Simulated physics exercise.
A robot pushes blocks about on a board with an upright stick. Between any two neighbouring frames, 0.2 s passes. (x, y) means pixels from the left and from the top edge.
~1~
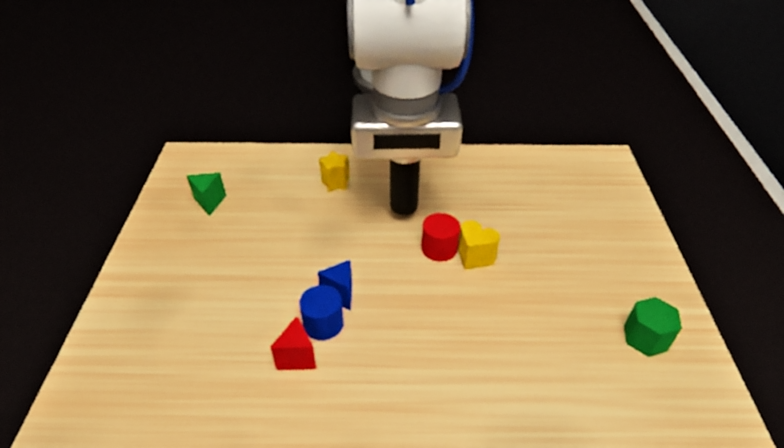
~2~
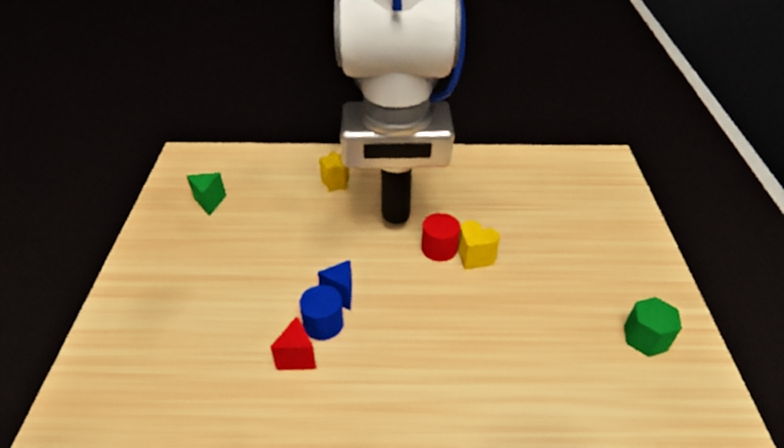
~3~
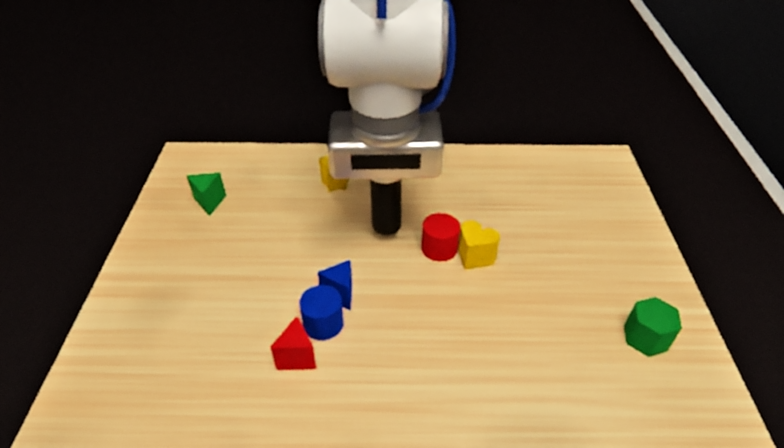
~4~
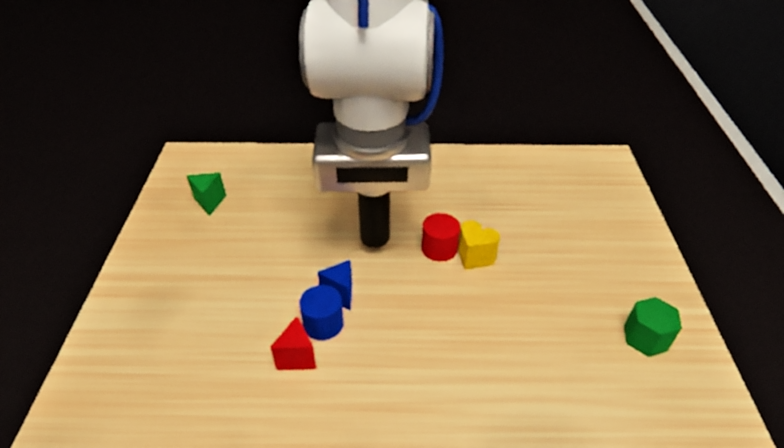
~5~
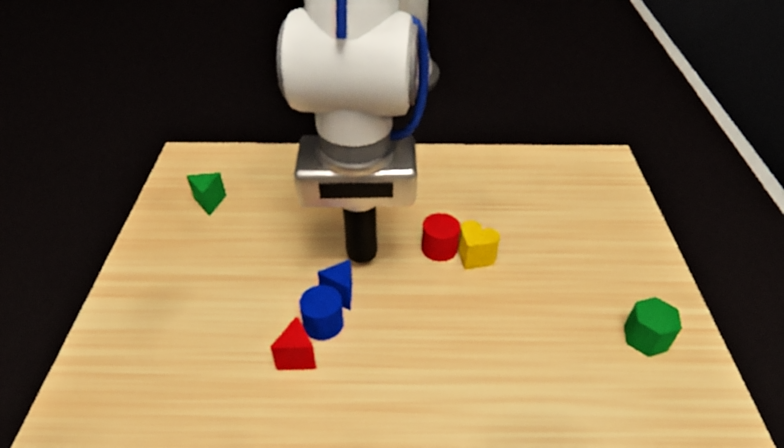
Robot arm with a black stick sliding down and left across a wooden board toward a blue triangle, the coloured blocks staying still.
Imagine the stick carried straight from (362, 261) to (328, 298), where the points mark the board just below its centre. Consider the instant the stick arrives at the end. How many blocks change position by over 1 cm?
My count: 2.
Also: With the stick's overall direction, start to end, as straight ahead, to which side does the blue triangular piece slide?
Slides left.
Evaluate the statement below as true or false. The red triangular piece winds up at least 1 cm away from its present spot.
False - the claim does not hold.
Halfway along, stick at (344, 271); blue round block at (318, 303); blue triangular piece at (336, 279).
At the end, stick at (327, 290); red triangular piece in place; blue round block at (316, 313); blue triangular piece at (340, 293).
